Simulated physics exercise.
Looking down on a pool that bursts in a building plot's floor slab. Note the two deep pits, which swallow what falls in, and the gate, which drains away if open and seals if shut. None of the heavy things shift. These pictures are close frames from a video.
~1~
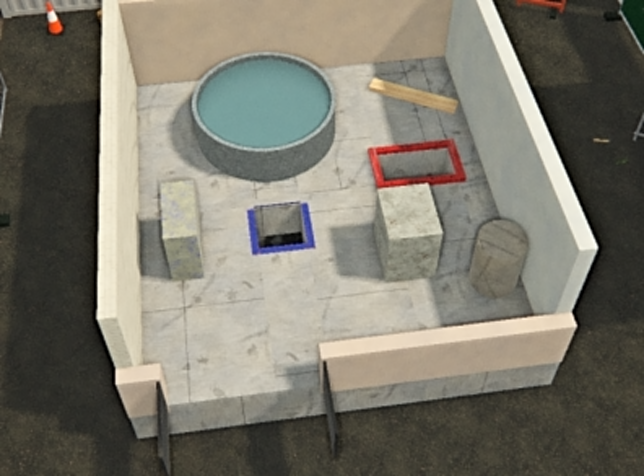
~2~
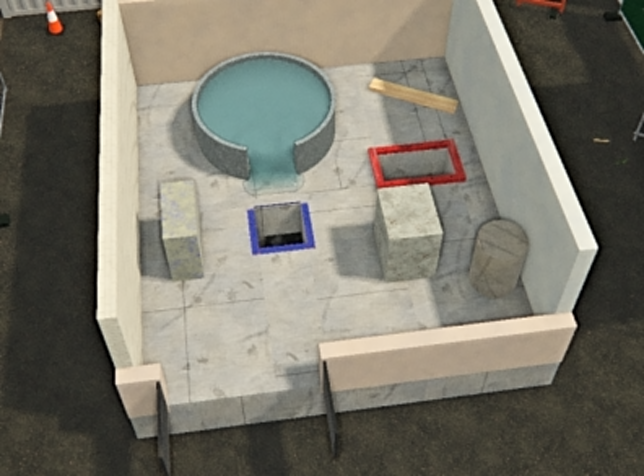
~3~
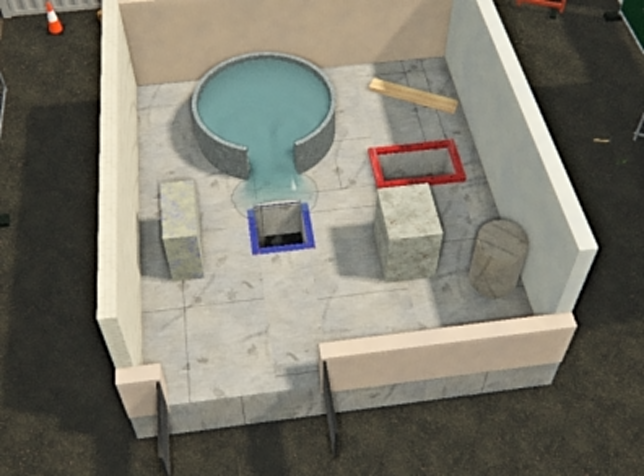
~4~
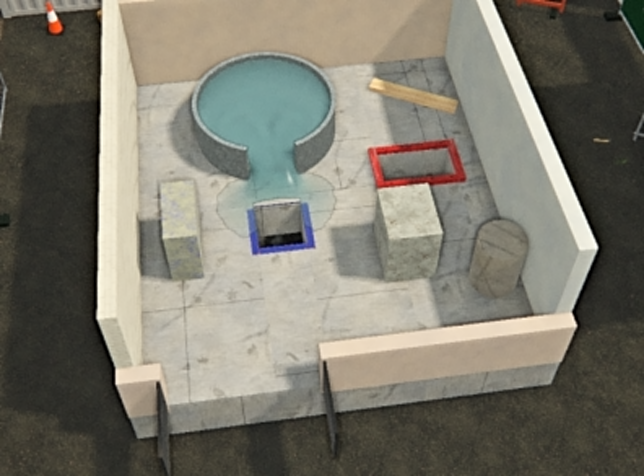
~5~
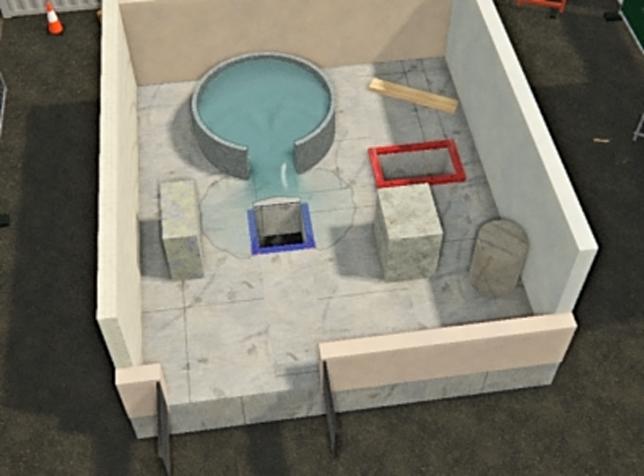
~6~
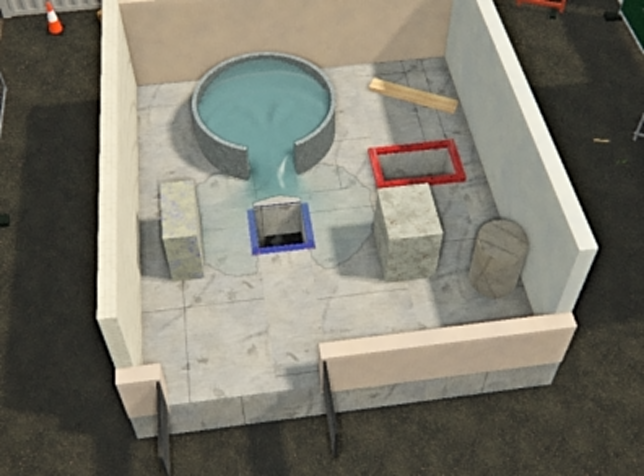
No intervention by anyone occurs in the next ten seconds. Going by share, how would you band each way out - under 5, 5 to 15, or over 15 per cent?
I would put the gate at 5 to 15 per cent; I would put the red pit under 5 per cent; I would put the blue pit over 15 per cent.
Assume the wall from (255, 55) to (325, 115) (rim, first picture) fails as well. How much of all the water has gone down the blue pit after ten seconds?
Approximate share, blue: 4 in a hundred.
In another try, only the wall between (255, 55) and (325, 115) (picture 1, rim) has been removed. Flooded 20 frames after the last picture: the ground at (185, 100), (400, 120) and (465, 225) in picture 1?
So the first one is drenched, the next drenched, and the last drenched.
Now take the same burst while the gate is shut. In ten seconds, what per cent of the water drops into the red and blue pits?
Red gets 0 in a hundred, blue gets 60 in a hundred.
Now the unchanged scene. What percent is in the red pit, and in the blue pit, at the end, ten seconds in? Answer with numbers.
Around 0 per cent, then around 54 per cent.
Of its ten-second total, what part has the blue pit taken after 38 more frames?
Near 80 per cent, give or take.
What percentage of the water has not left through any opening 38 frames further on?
50 percent or thereabouts.
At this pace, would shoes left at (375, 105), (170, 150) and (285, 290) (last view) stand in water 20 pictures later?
Spared, spared, spared.
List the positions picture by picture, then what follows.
The pool at (264, 103) is whole and still, in the first picture.
Water pours out at (273, 169) and has run to (245, 183), in the second picture.
Water pours out at (273, 171) and has run to (310, 205), in the third picture.
Water pours out at (273, 171) and has run to (317, 224), in the fourth picture.
Water pours out at (273, 170) and has run to (320, 245), in the fifth picture.
The front is at (225, 268), out from the gap at (273, 169), in the sixth picture.
A moment on, water covers 20 % of the floor; the gate 0 %, the red pit 0 %, the blue pit 13 %.
Next, water covers 30 % of the floor; the gate 0 %, the red pit 0 %, the blue pit 22 %.
Then, water covers 35 % of the floor; the gate 3 %, the red pit 0 %, the blue pit 32 %.
Later, water covers 45 % of the floor; the gate 6 %, the red pit 0 %, the blue pit 44 %.
In the end, water covers 45 % of the floor; the gate 10 %, the red pit 0 %, the blue pit 54 %.
